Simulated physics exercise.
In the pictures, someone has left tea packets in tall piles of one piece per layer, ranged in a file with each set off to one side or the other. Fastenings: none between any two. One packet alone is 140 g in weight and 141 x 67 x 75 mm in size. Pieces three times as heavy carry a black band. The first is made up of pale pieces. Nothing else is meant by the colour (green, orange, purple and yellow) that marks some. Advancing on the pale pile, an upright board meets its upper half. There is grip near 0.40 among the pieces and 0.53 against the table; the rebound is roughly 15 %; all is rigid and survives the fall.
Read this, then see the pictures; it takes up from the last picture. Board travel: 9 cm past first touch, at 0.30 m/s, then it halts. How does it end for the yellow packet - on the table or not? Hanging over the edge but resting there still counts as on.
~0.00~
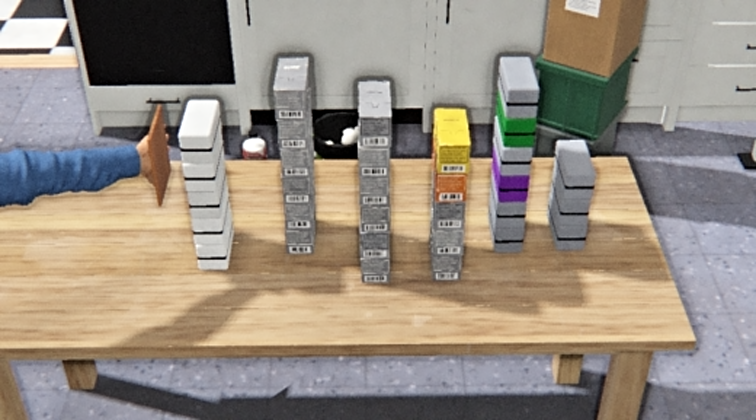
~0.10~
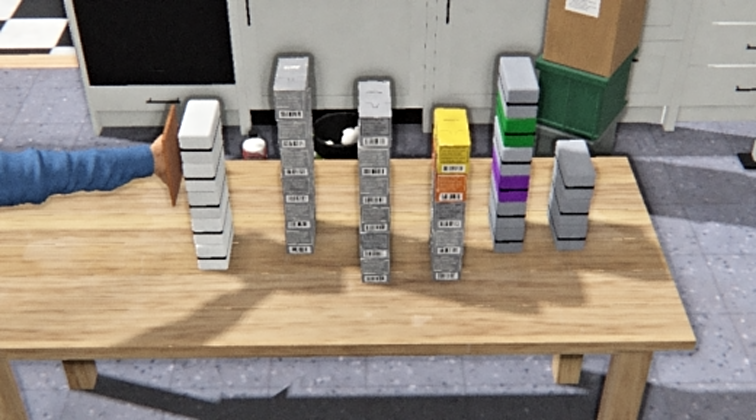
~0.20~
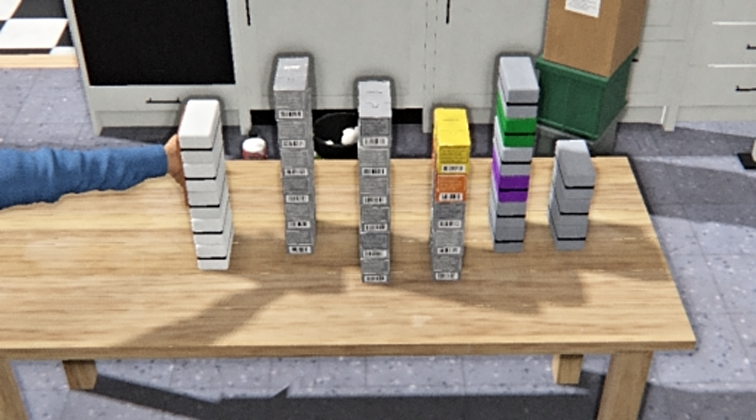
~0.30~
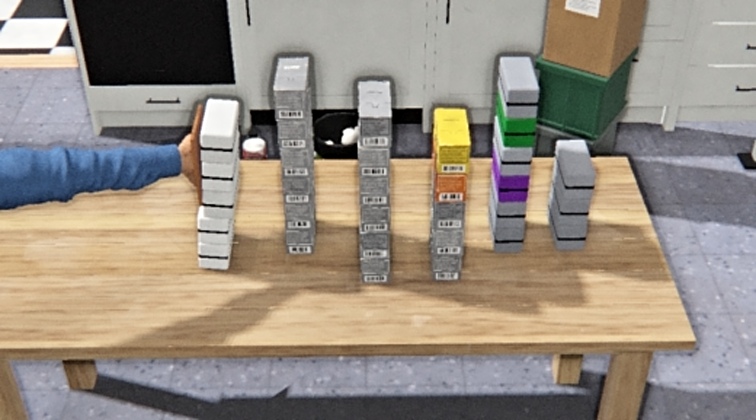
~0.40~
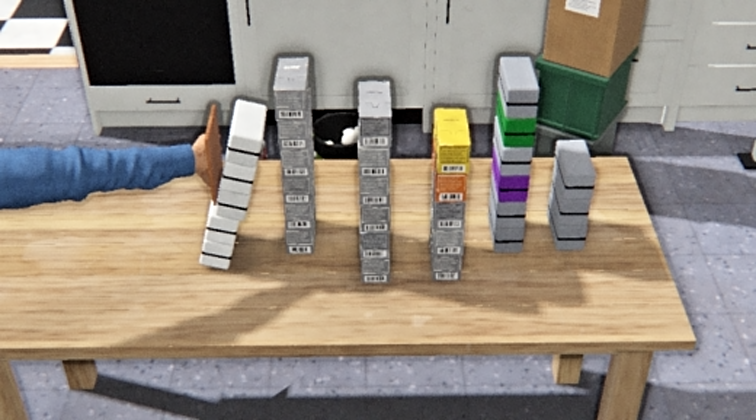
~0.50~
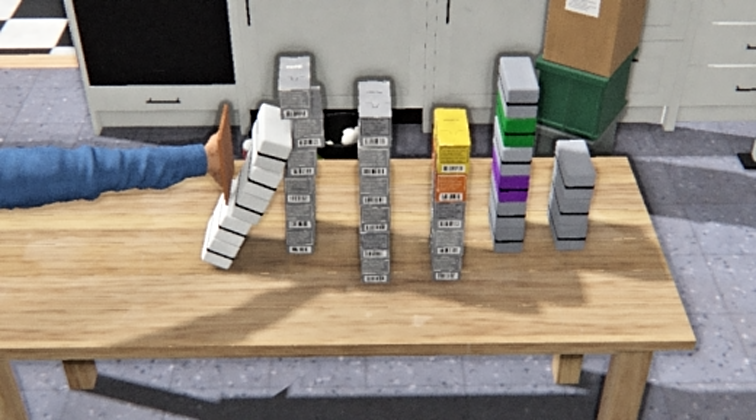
The yellow packet is gone from the table.
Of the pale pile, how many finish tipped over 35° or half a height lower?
That happens to 5 of them.
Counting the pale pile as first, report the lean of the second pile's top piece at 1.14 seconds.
Lean: Near 140° off upright.
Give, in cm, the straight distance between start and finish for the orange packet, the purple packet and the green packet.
The orange one ends 50 cm from its start, the purple one 24 cm and the green one 148 cm.
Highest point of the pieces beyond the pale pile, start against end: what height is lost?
By about 30 cm, start to end.
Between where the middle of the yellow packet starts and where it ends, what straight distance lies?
Roughly 133 centimetres.
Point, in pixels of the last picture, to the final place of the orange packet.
Somewhere around pixel (639, 249).
After 0.72 s, 5 of the pale pile down; none of the 26 other packets off the table, 11 disturbed; yellow packet unmoved.
After 1.14 s, 5 of the pale pile down; none of the 26 other packets off the table, 21 disturbed; yellow packet leaning 15°; orange packet leaning 18°.
After 1.80 s, 5 of the pale pile down; 1 of the 26 other packets off the table; yellow packet on its side; green packet leaning 52°, 55 mm lower.
After 2.32 s, 5 of the pale pile down; 5 of the 26 other packets off the table; yellow packet on its side; green packet upside down.
At rest (3.0 s), 5 of the pale pile down; 6 of the 26 other packets off the table; yellow packet on its side; orange packet upside down; purple packet on its side. As the last picture would show them, middles, orange packet near (639, 249).
